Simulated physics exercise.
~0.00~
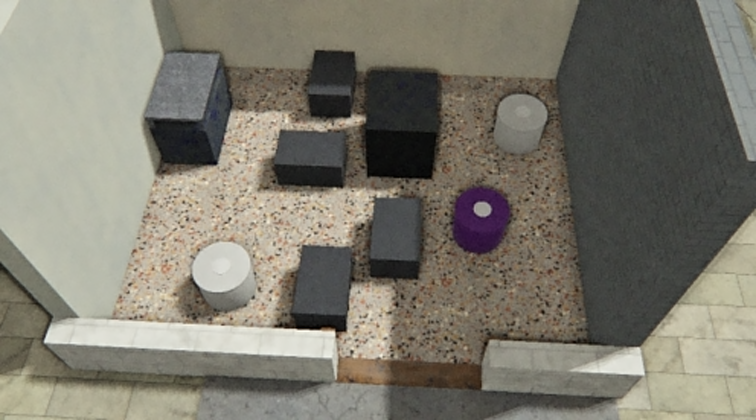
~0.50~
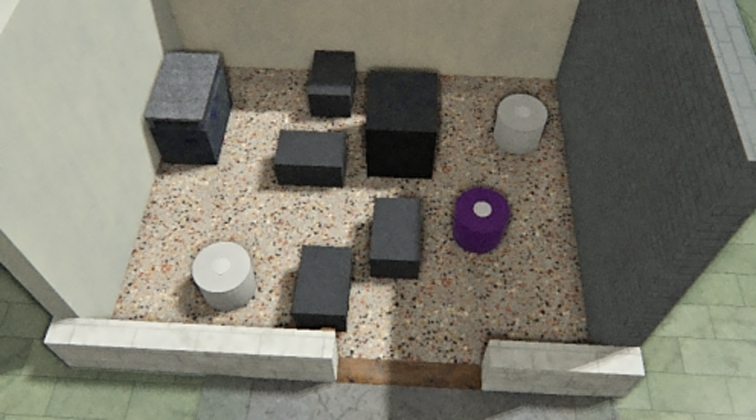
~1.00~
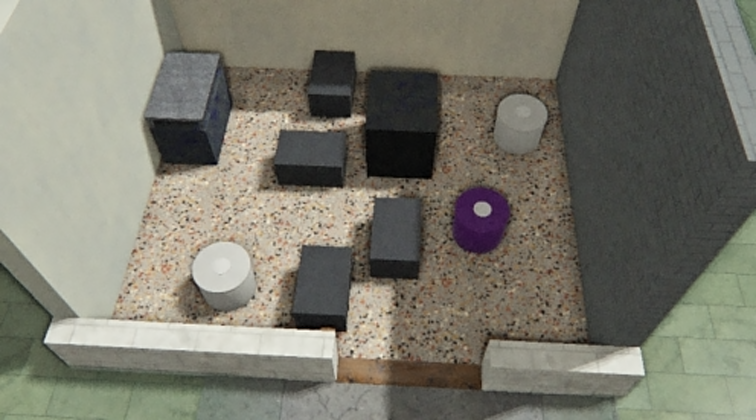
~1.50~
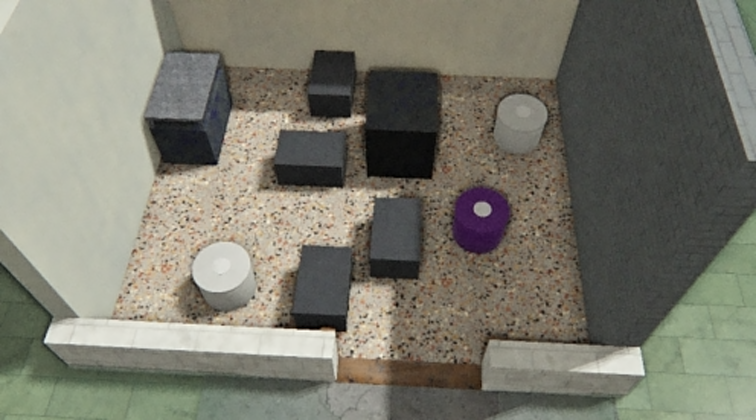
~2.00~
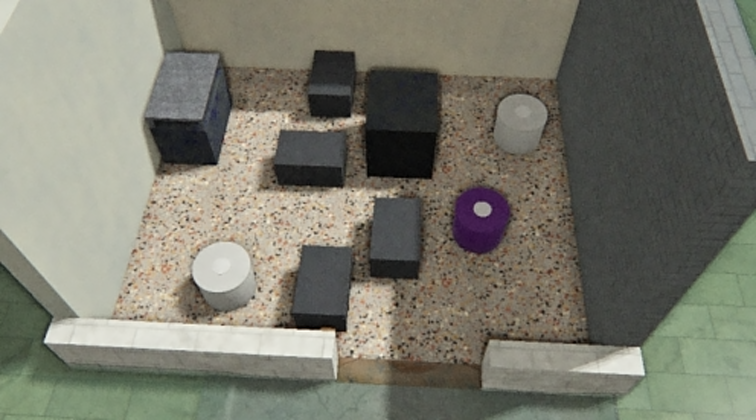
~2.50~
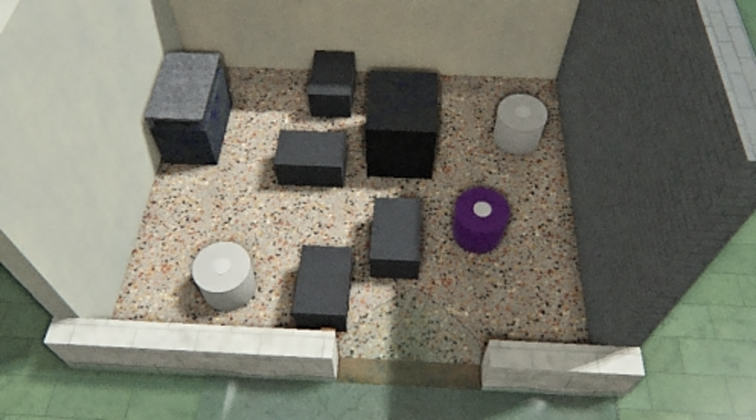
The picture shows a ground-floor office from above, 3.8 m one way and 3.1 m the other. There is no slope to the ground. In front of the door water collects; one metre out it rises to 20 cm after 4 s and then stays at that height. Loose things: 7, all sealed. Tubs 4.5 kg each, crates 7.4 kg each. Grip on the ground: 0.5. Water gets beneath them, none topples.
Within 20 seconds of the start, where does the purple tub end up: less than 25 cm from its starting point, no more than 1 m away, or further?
Result: A large displacement.
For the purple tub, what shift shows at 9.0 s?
120 cm or so by then.
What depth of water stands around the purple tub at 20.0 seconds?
Roughly 21 cm deep.
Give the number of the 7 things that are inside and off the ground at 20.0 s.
Total: 7.
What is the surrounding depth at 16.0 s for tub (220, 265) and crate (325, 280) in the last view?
Roughly 12 and 12 cm.
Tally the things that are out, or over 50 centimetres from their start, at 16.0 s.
By my tally, 7.
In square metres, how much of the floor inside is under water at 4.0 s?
Around 3.5 m2 of it.
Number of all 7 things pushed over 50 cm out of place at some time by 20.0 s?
Result: 7.
After 4.0 s the purple tub is near (503, 184), 0.3 m from its start, aground; 0 afloat.
After 9.0 s the purple tub is near (460, 104), 1.1 m from its start, afloat; 5 afloat.
After 16.0 s the purple tub is near (343, 115), 1.5 m from its start, afloat; 7 afloat.
After 20.0 s the purple tub is near (262, 50), 2.6 m from its start, afloat; 7 afloat.
